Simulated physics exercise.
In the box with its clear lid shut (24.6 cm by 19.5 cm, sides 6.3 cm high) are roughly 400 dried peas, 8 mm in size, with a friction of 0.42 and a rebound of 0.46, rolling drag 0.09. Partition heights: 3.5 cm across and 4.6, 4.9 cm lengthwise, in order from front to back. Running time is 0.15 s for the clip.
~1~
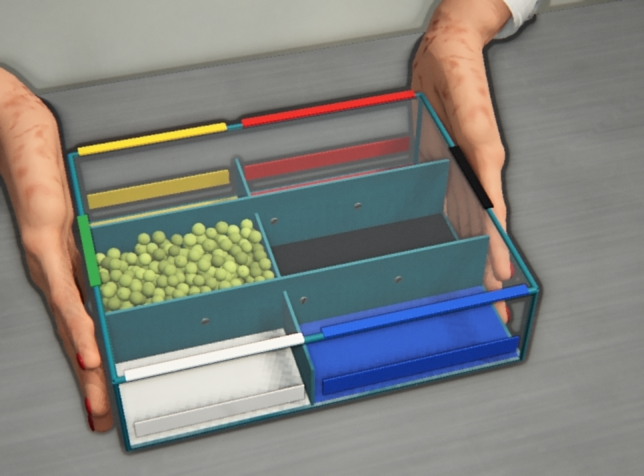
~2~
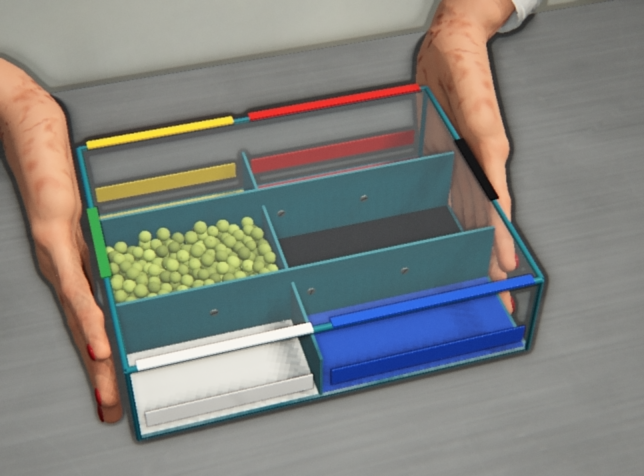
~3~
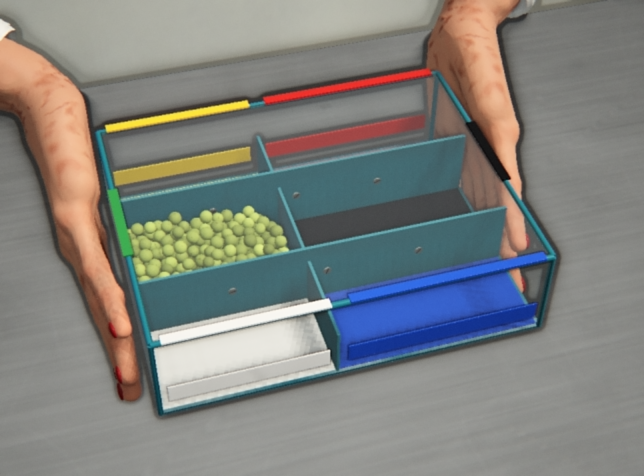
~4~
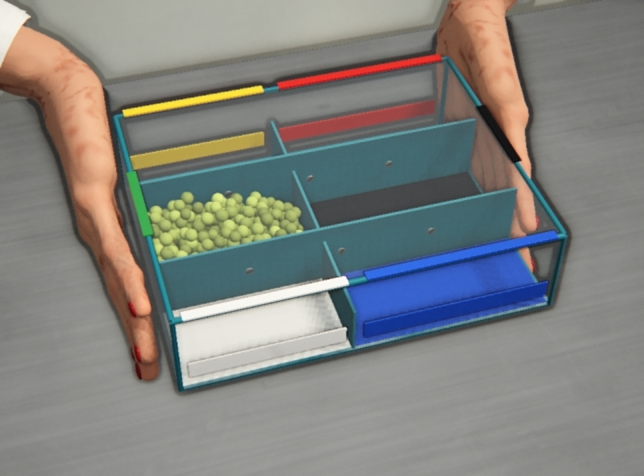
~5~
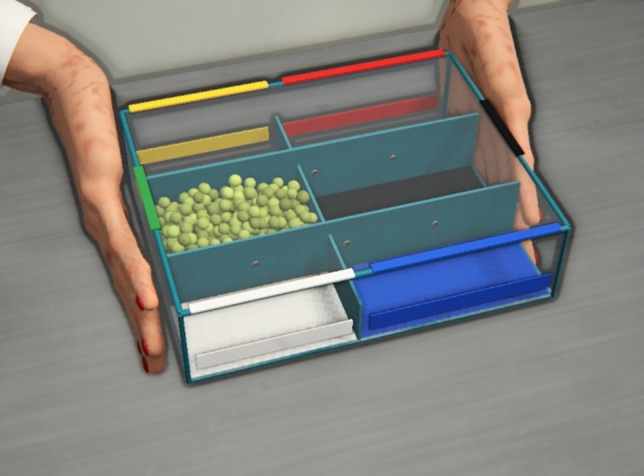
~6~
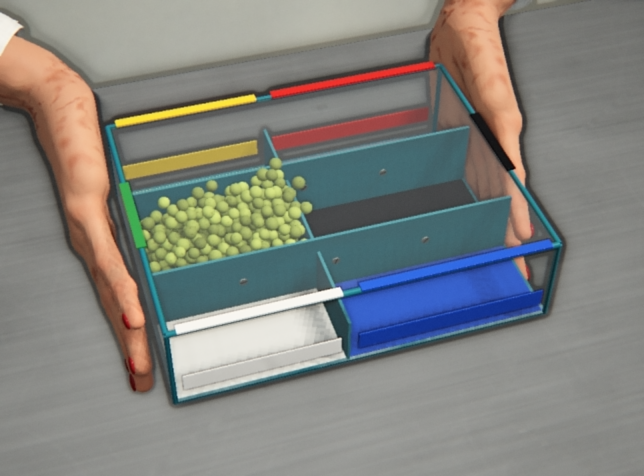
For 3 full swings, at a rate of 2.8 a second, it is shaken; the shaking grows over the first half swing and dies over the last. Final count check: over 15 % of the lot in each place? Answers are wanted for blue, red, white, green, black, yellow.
Over 15 %? Blue: No; red: No; white: No; green: Yes; black: Yes; yellow: No.
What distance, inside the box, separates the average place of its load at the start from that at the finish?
About 5.0 cm.
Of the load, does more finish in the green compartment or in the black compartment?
Comparing the two, more of the load settles in the green compartment.
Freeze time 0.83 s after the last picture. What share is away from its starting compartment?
I'd put it near 50 percent at that time.
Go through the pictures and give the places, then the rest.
The first frame shows box at (334, 341); tilt 0 degrees; moved 0.0 cm; green 100 %.
The second frame shows box at (342, 331); tilt 0 degrees; moved 0.8 cm.
The third frame shows box at (360, 307); tilt 0 degrees; moved 2.9 cm.
The fourth frame shows box at (375, 284); tilt 0 degrees; moved 5.0 cm.
The fifth frame shows box at (381, 277); tilt 0 degrees; moved 5.7 cm.
The sixth frame shows box at (370, 295); tilt 0 degrees; moved 4.0 cm; green 100 %.
Then, 0.32 s after the last picture, tilt 0 degrees; red 5 %, white 5 %, green 80 %, black 10 %; middle of all pieces near (290, 183).
Then, 0.58 s after the last picture, tilt 0 degrees; red 5 %, white 10 %, green 65 %, black 20 %; middle of all pieces near (233, 266).
Then, 0.83 s after the last picture, tilt 0 degrees; red 10 %, white 10 %, green 50 %, black 30 %; middle of all pieces near (209, 346).
Then, 1.06 s after the last picture, tilt 0 degrees; red 10 %, white 10 %, green 50 %, black 30 %; middle of all pieces near (258, 268).
In the end, blue 0 %, red 10 %, white 10 %, green 50 %, black 30 %, yellow 0 %.
